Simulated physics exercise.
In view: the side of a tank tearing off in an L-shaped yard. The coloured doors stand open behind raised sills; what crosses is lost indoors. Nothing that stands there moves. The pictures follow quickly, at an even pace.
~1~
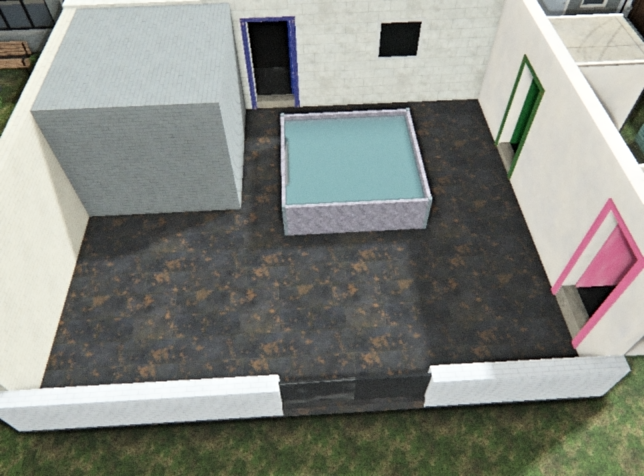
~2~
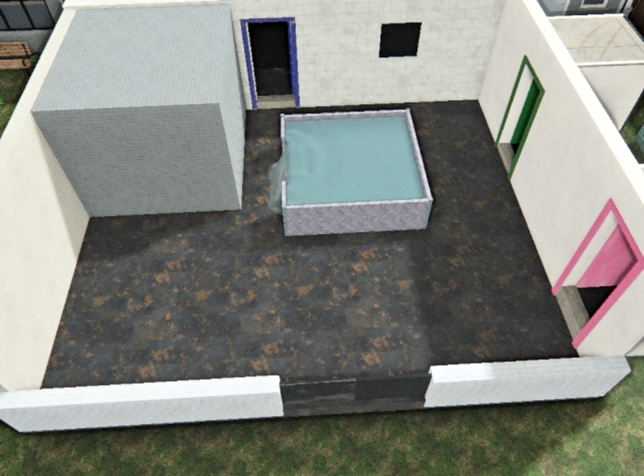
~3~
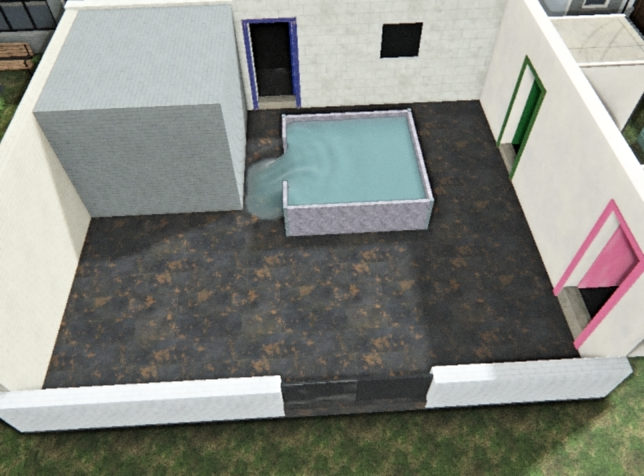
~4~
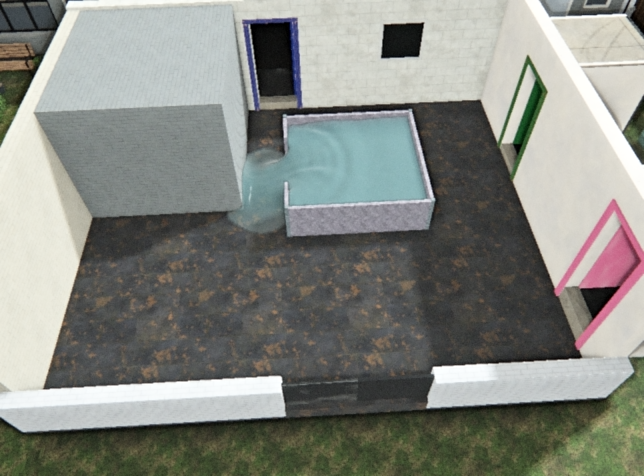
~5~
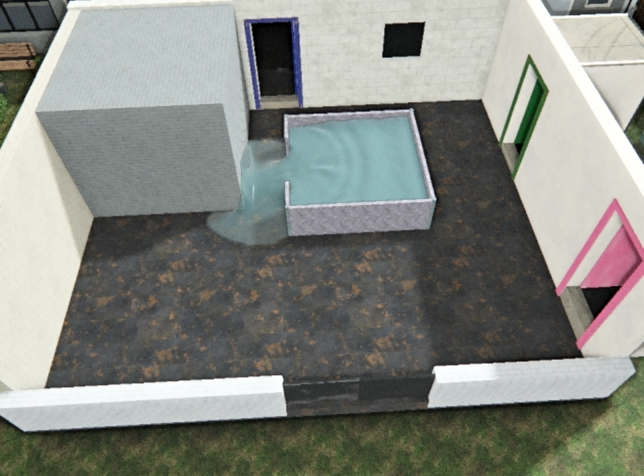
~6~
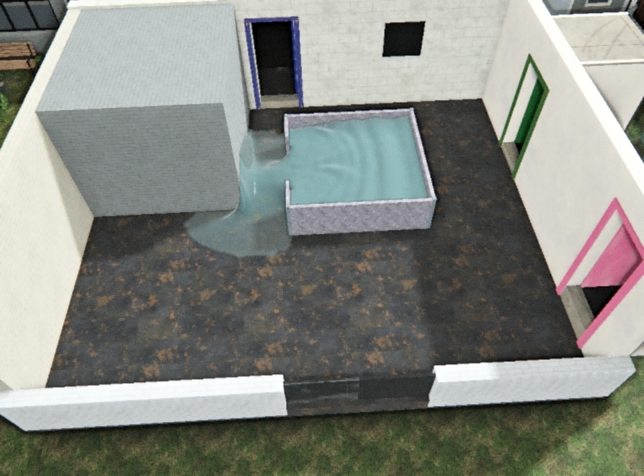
Water burst out of the left side of a raised square pool in a walled yard, rippling the surface behind it, then ran against the big grey block and spread forward across the dark floor.
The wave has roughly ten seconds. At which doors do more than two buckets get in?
In the end: The green door admits no more than that; the blue door lets in a lot; the pink door admits no more than that.
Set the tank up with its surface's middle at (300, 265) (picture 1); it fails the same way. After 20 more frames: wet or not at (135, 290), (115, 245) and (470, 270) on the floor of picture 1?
As listed: Covered, covered, no water.
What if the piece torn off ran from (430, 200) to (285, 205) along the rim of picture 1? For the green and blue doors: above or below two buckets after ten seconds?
Green is under; blue holds.
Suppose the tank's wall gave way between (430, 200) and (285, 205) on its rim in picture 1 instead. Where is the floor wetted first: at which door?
I say the pink door.
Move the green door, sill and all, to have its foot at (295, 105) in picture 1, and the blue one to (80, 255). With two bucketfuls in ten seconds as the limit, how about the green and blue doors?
Then: Green door is over; blue door keeps below it.
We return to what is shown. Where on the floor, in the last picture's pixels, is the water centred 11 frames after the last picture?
Close to (318, 189).
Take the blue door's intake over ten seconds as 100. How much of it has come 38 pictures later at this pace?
I make it 95 per cent.
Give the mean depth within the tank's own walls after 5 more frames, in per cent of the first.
I make it 74 per cent.
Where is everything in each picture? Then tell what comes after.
The first frame shows still water in the tank at (351, 157).
In the second frame, the front is at (277, 165), out from the gap at (286, 177).
In the third frame, the front is at (256, 166), out from the gap at (288, 179).
In the fourth frame, water pours out at (289, 180) and has run to (234, 218).
In the fifth frame, water pours out at (290, 180) and has run to (214, 223).
In the sixth frame, the front is at (194, 233), out from the gap at (290, 178).
A moment on, water covers 20 % of the floor; the green door not reached, the blue door wet at the sill, nothing in, the pink door not reached.
Next, water covers 45 % of the floor; the green door not reached, the blue door over two buckets in, the pink door not reached.
Then, water covers 60 % of the floor; the green door not reached, the blue door far over two buckets in, the pink door not reached.
Later, water covers 85 % of the floor; the green door wet at the sill, nothing in, the blue door far over two buckets in, the pink door wet at the sill, nothing in.
In the end, water covers 100 % of the floor; the green door wet at the sill, nothing in, the blue door far over two buckets in, the pink door wet at the sill, nothing in.
